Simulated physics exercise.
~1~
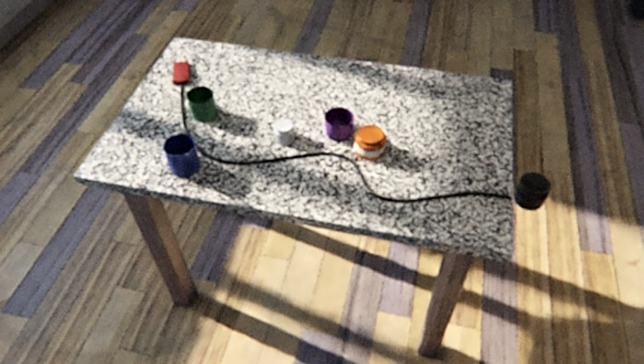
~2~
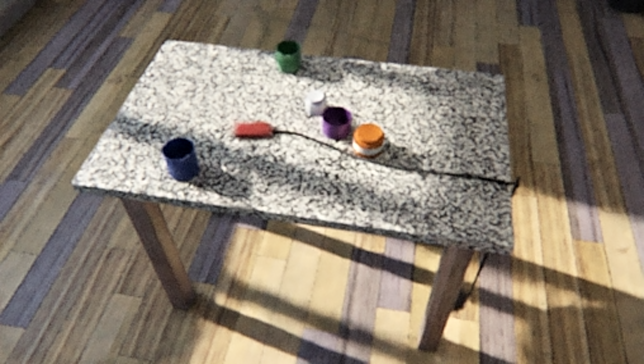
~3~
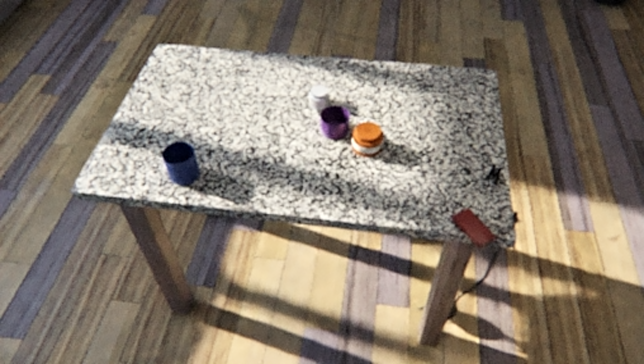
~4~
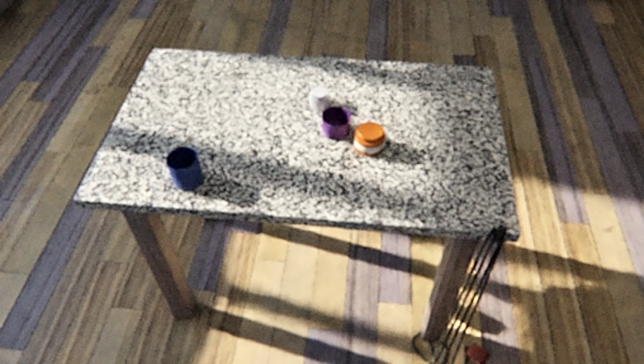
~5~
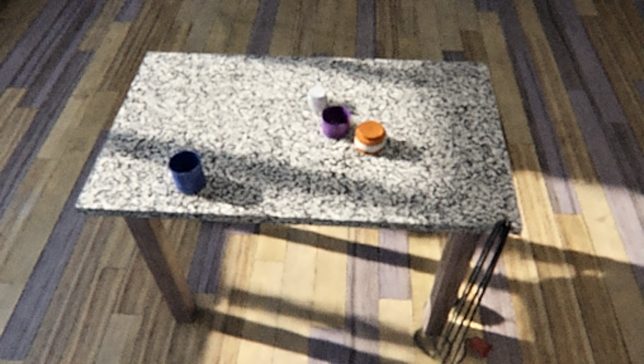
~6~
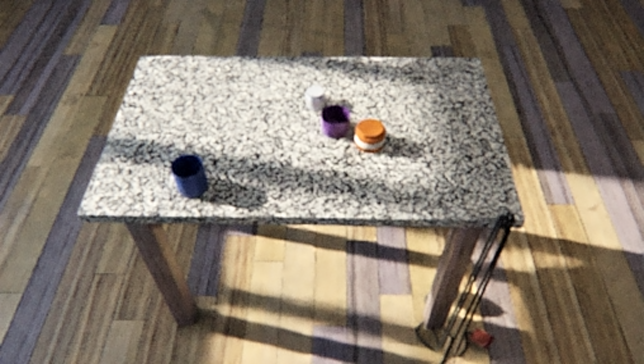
Speckled tabletop above a plank floor, falling black object dragging a red phone off by its cable, green cup vanishing, other containers remaining.
